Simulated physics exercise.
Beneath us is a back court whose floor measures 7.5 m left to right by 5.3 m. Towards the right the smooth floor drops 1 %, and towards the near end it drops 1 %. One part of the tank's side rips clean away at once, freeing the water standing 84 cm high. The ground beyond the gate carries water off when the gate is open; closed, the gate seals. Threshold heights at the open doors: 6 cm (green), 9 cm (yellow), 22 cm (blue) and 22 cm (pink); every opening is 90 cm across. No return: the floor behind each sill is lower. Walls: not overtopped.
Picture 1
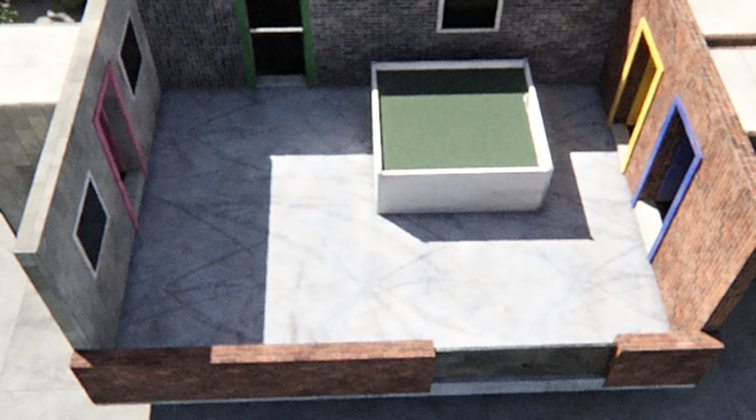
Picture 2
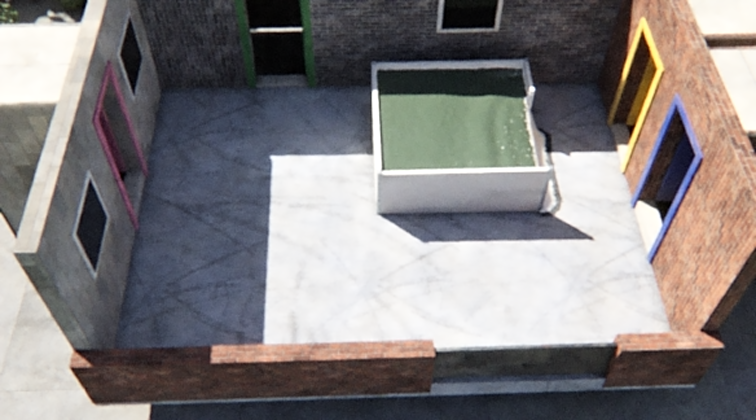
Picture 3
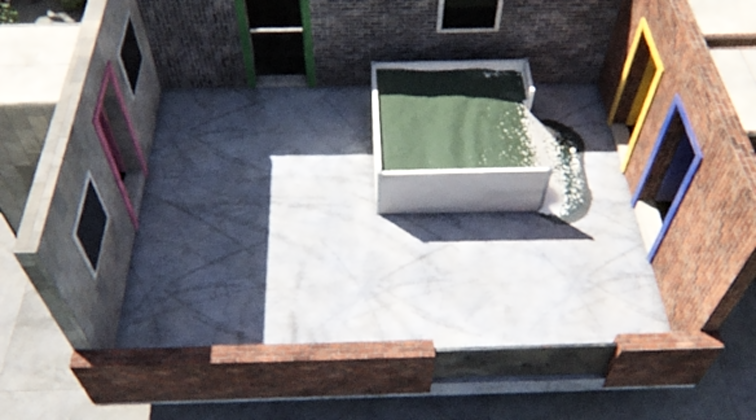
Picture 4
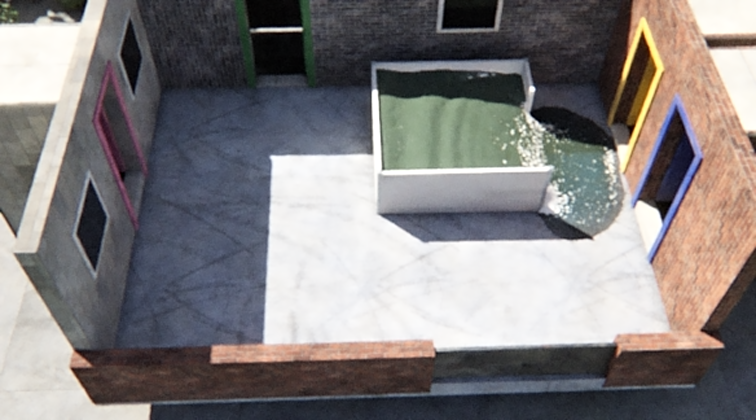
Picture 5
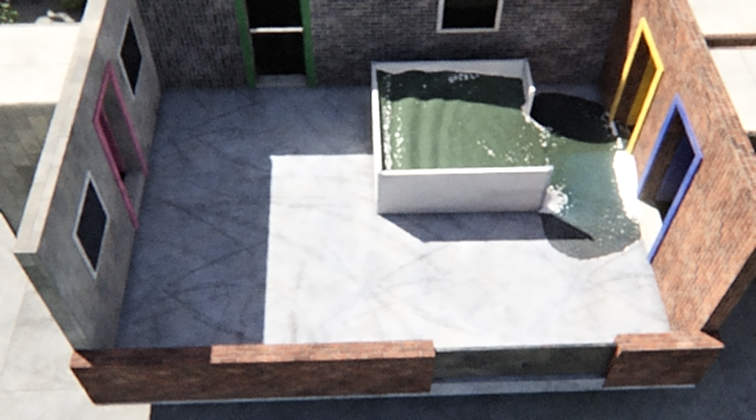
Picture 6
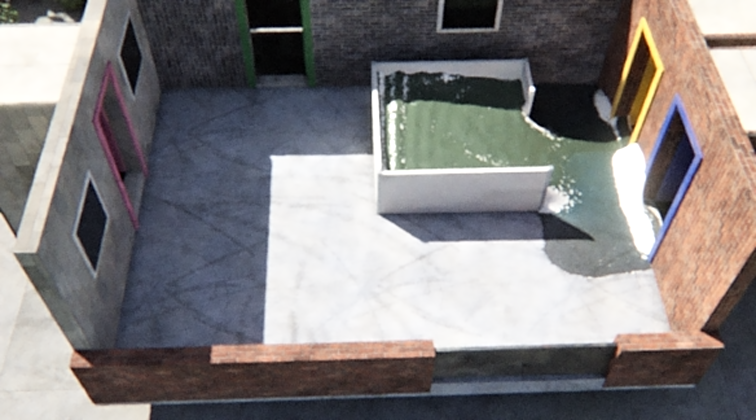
Green water pours from the tank's right side and spreads to the brick wall.
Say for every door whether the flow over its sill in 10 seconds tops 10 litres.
Result: Green door - falls short; yellow door - tops it; blue door - tops it; pink door - falls short.
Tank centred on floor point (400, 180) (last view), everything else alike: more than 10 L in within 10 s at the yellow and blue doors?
So the yellow door tops the limit and the blue door tops the limit.
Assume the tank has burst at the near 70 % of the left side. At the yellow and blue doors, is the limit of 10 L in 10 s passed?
Yellow door surpasses it, blue door doesn't reach it.
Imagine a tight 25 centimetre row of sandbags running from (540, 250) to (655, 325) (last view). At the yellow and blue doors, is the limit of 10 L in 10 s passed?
Then the yellow door is over the mark and the blue door is over the mark.
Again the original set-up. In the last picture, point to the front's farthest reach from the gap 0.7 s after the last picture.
I'd mark it close to (668, 360).
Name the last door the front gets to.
Looks like the pink door.
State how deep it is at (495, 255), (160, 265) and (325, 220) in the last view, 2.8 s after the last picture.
Depths in turn: Roughly 1, 0 and 0 centimetres.
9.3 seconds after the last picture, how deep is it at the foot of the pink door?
It's some 8.0 centimetres deep.
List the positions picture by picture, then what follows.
Still water, 84 cm deep, in the tank at (457, 117), in the first frame.
The front is at (544, 212), 0.9 m from the gap at (532, 156); 0.5 m2 of floor is under water; 84 cm left at the back of the tank, in the second frame.
Water pours out at (532, 157) and has run 1.1 m, to (562, 128); typically 14 cm deep outside, 84 cm at the tank's back, in the third frame.
The front is at (594, 128), 1.5 m from the gap at (532, 158); 2.9 m2 of floor is under water; 83 cm left at the back of the tank, in the fourth frame.
Water pours out at (532, 159) and has run 1.9 m, to (639, 229); typically 11 cm deep outside, 78 cm at the tank's back, in the fifth frame.
Water pours out at (532, 158) and has run 2.4 m, to (648, 263); typically 11 cm deep outside, 71 cm at the tank's back, in the sixth frame.
Then, 0.7 s after the last picture water covers 15 % of the floor and is deepest (62 cm) near (617, 183); green door not reached, yellow door 45 cm at the sill, 292 L in, blue door 42 cm at the sill, 26 L in, pink door not reached.
Then, 1.5 s after the last picture water covers 25 % of the floor and is deepest (53 cm) near (665, 348); green door not reached, yellow door 43 cm at the sill, 585 L in, blue door 37 cm at the sill, 105 L in, pink door not reached.
Then, 2.8 s after the last picture water covers 50 % of the floor and is deepest (36 cm) near (652, 349); green door not reached, yellow door 29 cm at the sill, 856 L in, blue door 25 cm at the sill, 157 L in, pink door not reached.
Then, 5.3 s after the last picture water covers 95 % of the floor and is deepest (25 cm) near (668, 360); green door 3 cm at the sill, 0 L in, yellow door 18 cm at the sill, 1059 L in, blue door 16 cm at the sill, 163 L in, pink door 10 cm at the sill, 0 L in.
Then, 9.3 s after the last picture water covers 100 % of the floor and is deepest (16 cm) near (668, 360); green door 9 cm at the sill, 4 L in, yellow door 11 cm at the sill, 1119 L in, blue door 10 cm at the sill, 163 L in, pink door 8 cm at the sill, 0 L in.
